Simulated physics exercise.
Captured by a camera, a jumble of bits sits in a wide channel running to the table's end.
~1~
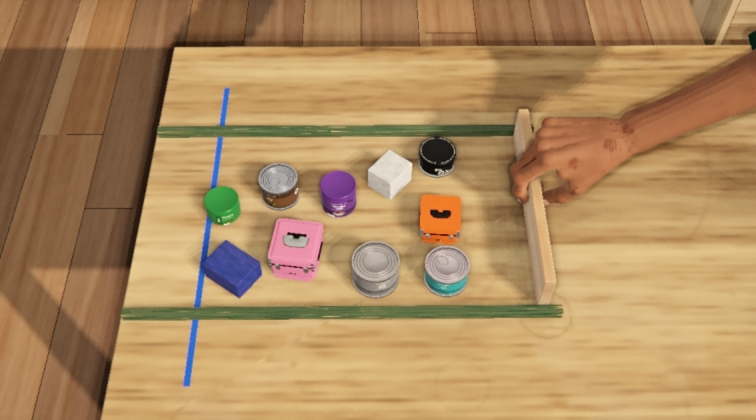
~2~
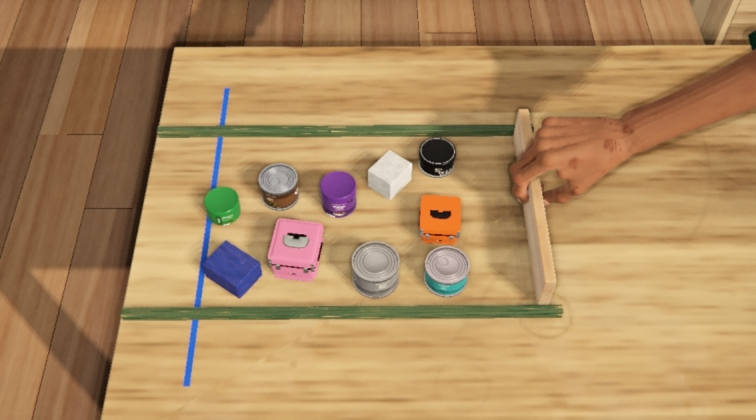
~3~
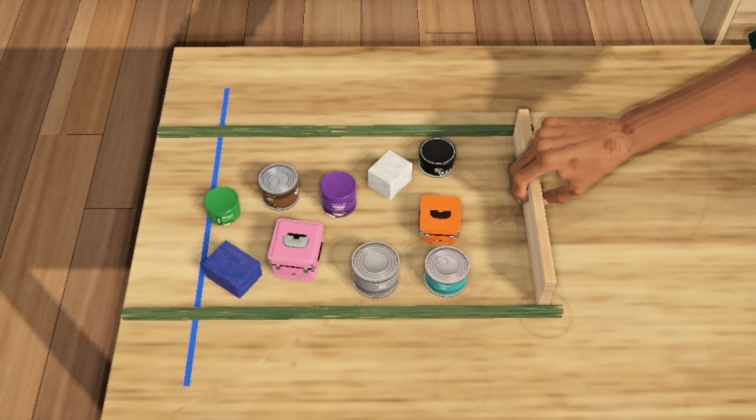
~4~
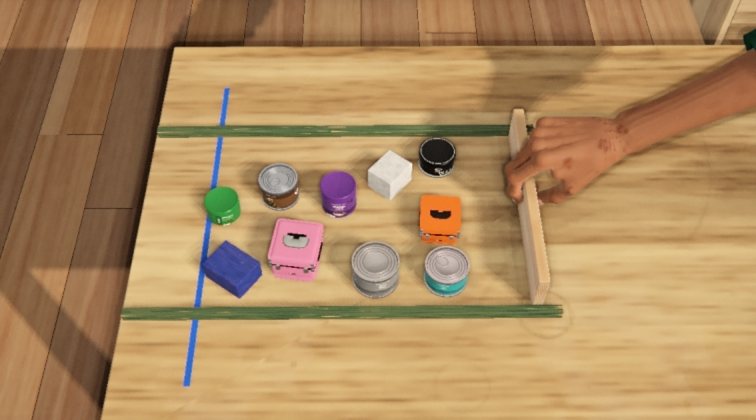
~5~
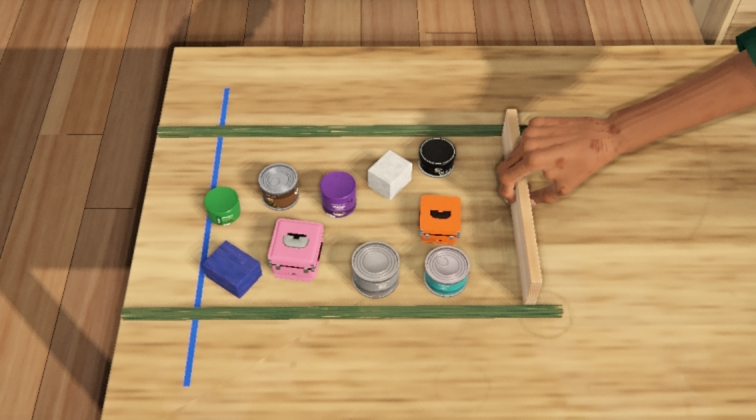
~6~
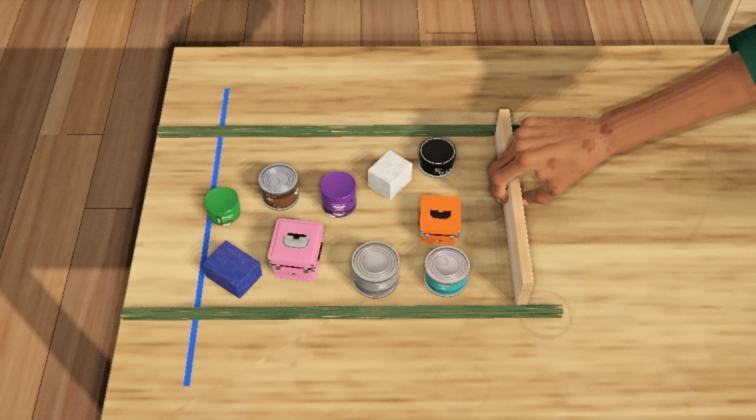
A hand holding still, then sliding a wooden board slightly left between green strips toward small tins and blocks, which stay unmoved.
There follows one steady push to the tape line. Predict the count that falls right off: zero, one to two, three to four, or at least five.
The count is one to two.
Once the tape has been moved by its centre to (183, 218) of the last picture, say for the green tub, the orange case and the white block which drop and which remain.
First the green tub, which leaves the top, then the orange case, which stays on top, and the white block, which stays on top.
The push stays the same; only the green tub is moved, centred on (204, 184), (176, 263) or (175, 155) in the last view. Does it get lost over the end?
Green tub: Goes down; goes down; stays put.
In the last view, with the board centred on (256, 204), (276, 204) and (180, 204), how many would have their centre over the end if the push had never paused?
Respectively, 0, 0 and 6.
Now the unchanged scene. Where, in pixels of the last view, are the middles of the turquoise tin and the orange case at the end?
I'd put one at around (177, 278) and the other at around (187, 224).
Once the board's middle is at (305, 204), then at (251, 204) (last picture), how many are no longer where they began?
The first number is 10, the next one 10.
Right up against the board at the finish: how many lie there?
So the total is 4.
Soon after, none off yet; green tub at rest near (223, 206); blue block at rest near (233, 269); brown tin at rest near (279, 187).
In the end, the number that fall off is one or two; gone, blue block and green tub.
